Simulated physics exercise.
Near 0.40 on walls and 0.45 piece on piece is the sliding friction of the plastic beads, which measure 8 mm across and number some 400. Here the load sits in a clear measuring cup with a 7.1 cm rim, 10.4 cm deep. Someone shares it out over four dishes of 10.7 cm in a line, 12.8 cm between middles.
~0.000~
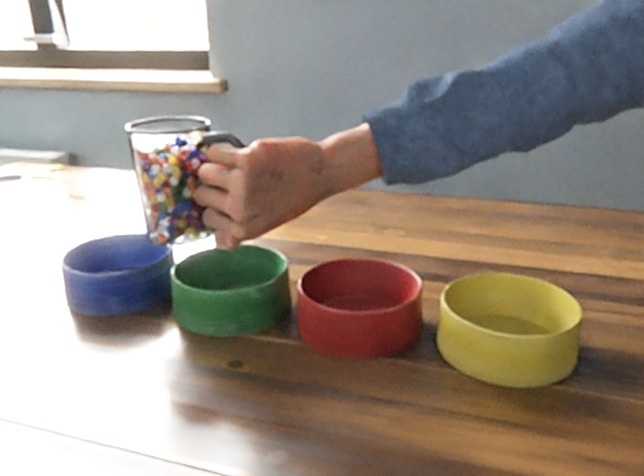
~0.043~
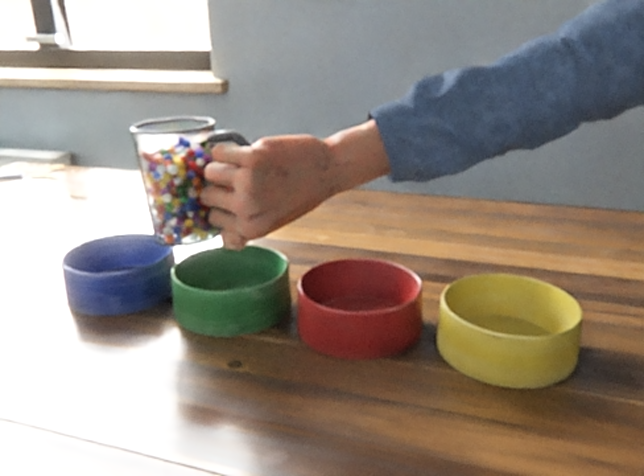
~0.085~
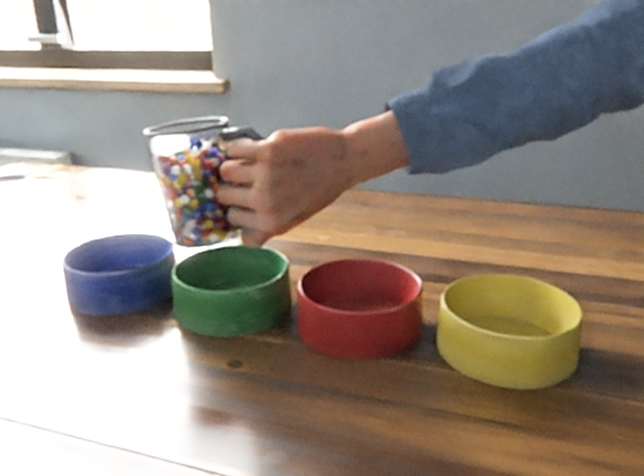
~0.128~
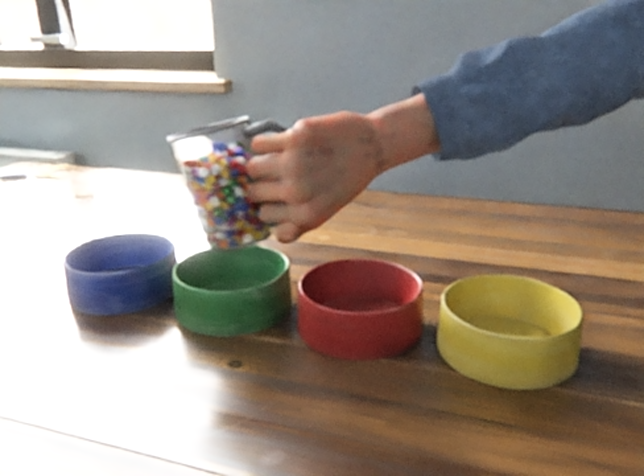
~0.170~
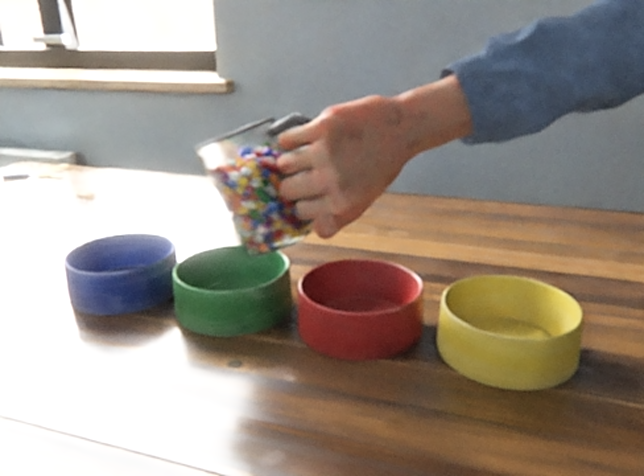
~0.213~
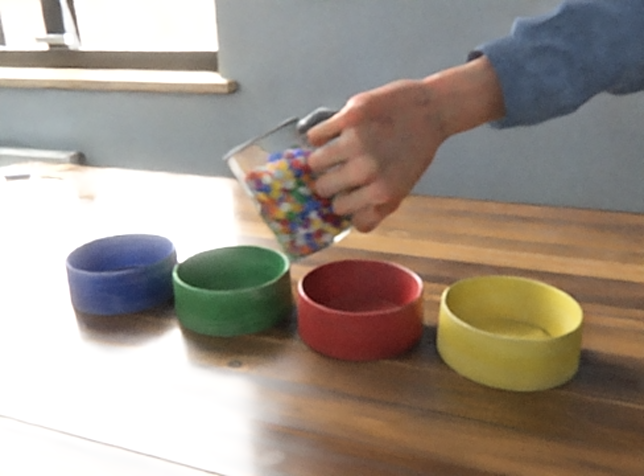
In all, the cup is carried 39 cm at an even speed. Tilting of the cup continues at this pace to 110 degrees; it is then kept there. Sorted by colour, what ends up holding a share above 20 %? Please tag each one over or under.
Red - under; blue - under; green - under; yellow - over; counter - under.
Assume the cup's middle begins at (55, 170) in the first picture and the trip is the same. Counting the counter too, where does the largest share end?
Red.
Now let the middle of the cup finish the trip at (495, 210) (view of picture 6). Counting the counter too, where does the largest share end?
The biggest share ends at red.
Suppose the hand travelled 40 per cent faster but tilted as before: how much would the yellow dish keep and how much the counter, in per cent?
Then the yellow dish gets 100 and the counter 0.
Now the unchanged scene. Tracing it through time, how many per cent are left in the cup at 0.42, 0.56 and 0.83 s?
About 100, 100, 80 per cent.
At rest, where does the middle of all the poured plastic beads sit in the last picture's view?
I'd say roughly (513, 328).
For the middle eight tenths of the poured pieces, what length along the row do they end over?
The stretch is around 6 cm long.
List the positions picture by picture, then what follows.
The first picture shows cup at (175, 181), tilt 0 degrees, lip at (135, 124), moved 0.0 cm; middle of the pieces at (178, 190); blue dish at (118, 252); green dish at (230, 266); red dish at (360, 283); yellow dish at (510, 302).
The second picture shows cup at (181, 182), tilt 2 degrees, lip at (140, 125), moved 0.6 cm; middle of the pieces at (183, 190).
The third picture shows cup at (197, 183), tilt 6 degrees, lip at (153, 129), moved 2.3 cm; middle of the pieces at (200, 192).
The fourth picture shows cup at (226, 186), tilt 13 degrees, lip at (176, 137), moved 5.1 cm; middle of the pieces at (230, 194).
The fifth picture shows cup at (258, 188), tilt 22 degrees, lip at (203, 146), moved 8.3 cm; middle of the pieces at (263, 197).
The sixth picture shows cup at (292, 192), tilt 30 degrees, lip at (232, 157), moved 11.5 cm; middle of the pieces at (298, 200); blue dish at (122, 251); green dish at (232, 267); red dish at (360, 284); yellow dish at (511, 305). Its pace works out near 200 degrees a second; the hand travels 75 cm a second.
After 0.42 s, tilt 71 degrees; cup holds 100 %.
After 0.56 s, tilt 99 degrees; cup holds 100 %.
After 0.83 s, tilt 110 degrees; cup holds 80 %, yellow 20 %.
By 2.2 s all is still; red 0 %, blue 0 %, green 0 %, yellow 100 %, counter 0 %.
